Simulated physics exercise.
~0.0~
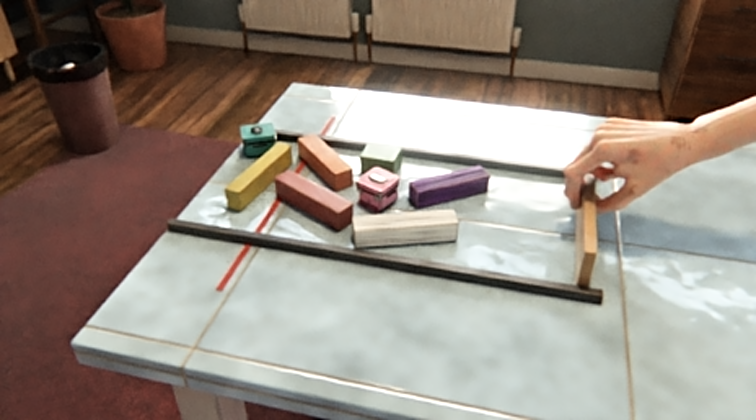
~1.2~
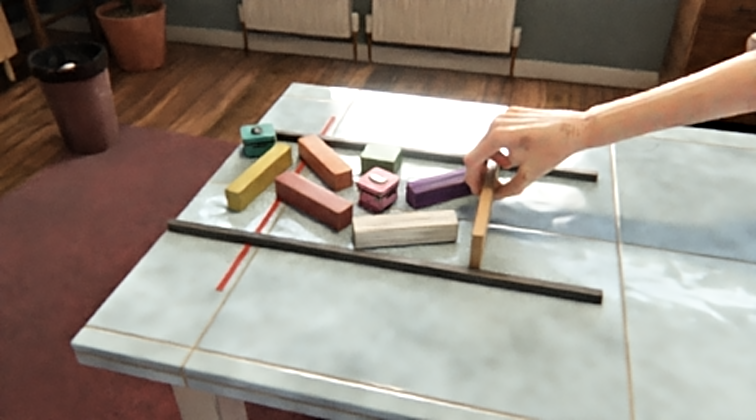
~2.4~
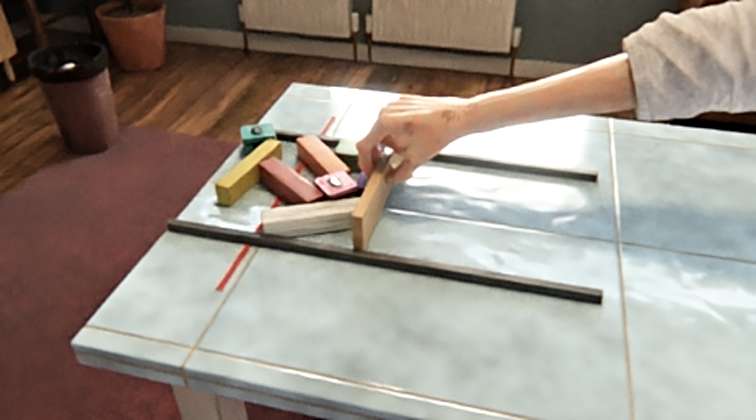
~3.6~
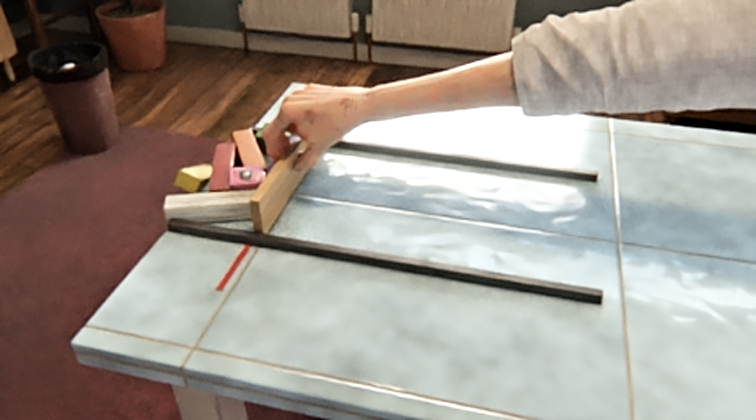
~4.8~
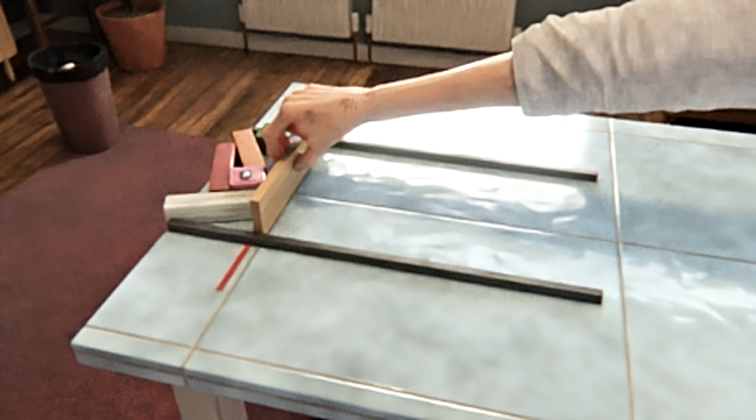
To begin with, a hand holds an upright wooden board at the right of a pale table, where coloured sticks and blocks lie scattered between two dark rails. The hand slides the board left toward the group. It gathers up the white and purple sticks and pushes them into the others, crowding them over the red tape toward the far left edge. The yellow bar tips over at the edge as the turquoise case goes out of sight. The board stops near the tape, the yellow bar is gone too, and the remaining pieces stay bunched at the edge.
